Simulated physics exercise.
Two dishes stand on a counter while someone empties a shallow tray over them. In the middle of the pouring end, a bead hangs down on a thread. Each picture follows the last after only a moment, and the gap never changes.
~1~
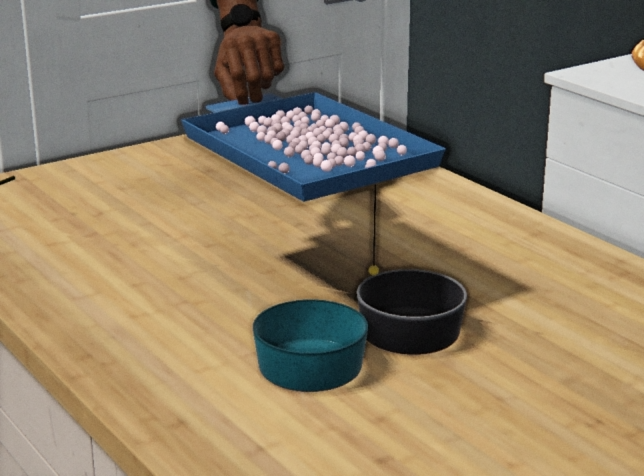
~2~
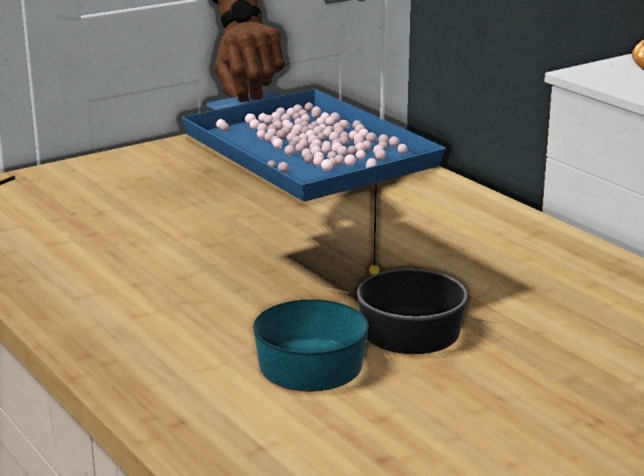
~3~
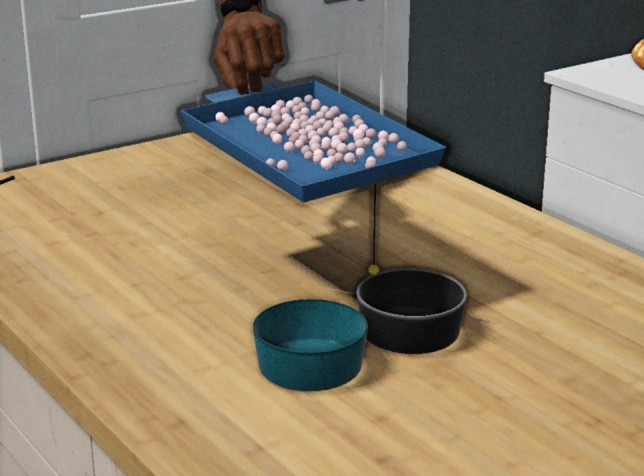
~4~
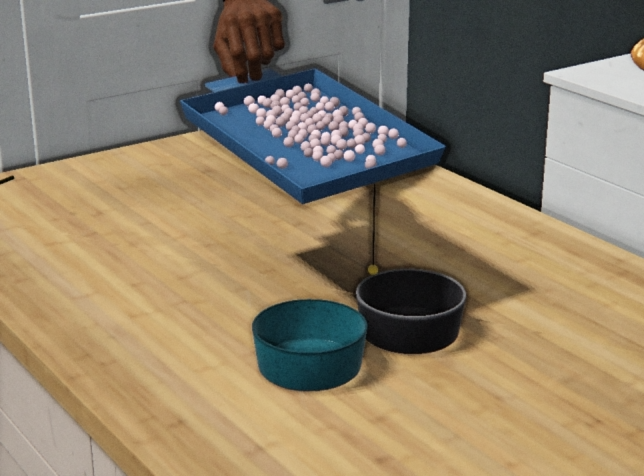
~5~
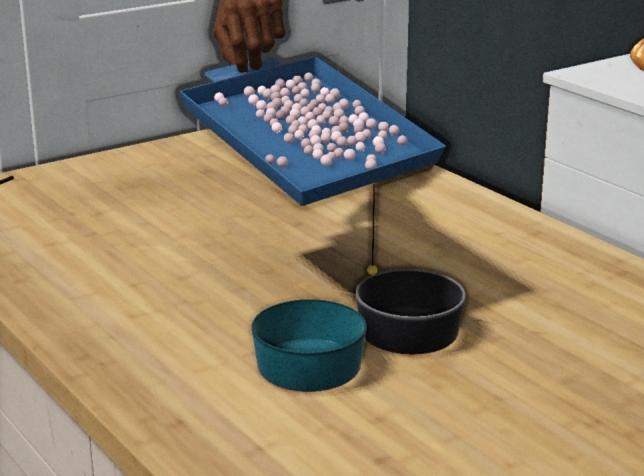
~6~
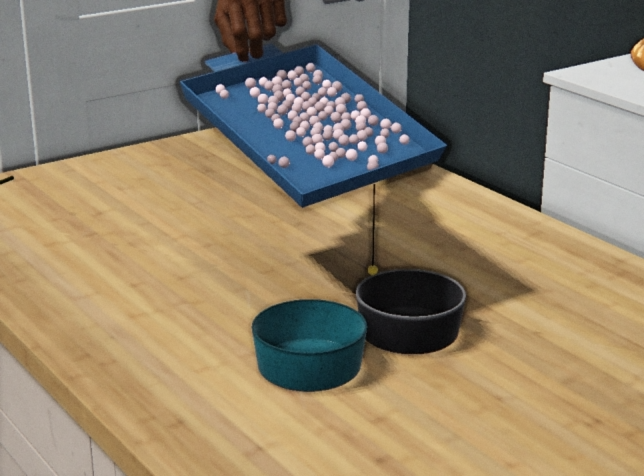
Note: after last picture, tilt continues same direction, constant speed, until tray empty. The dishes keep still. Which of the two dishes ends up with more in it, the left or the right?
The left-side dish receives more.
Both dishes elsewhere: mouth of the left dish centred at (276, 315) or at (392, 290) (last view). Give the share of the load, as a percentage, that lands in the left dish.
About 50 per cent first, then about 20 per cent.
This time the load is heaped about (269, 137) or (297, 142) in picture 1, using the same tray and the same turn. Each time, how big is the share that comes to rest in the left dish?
Near 80 per cent and near 80 per cent.
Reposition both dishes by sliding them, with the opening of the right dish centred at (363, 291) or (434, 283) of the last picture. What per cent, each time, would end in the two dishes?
First about 50, then 90 per cent.
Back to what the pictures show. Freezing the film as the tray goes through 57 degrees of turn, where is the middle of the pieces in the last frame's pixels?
Close to (339, 169).
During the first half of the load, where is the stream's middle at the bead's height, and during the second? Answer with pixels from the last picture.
It passes near (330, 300) first and then near (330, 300).
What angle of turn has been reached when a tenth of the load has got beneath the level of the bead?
The tilt then is about 75°.
Soon, tray tipped steeply; nearly all on the tray; a stray few in the left dish; a stray few outside both; a small part in the air.
A while on, tray tipped right over; about a quarter on the tray; about a third in the left dish; a small part in the right dish; a small part outside both; about a quarter in the air.
Towards the end, tray tipped past a quarter turn; most in the left dish; a small part in the right dish; a small part outside both.
Finally, tray tipped past a quarter turn; most in the left dish; a small part in the right dish; a small part outside both.
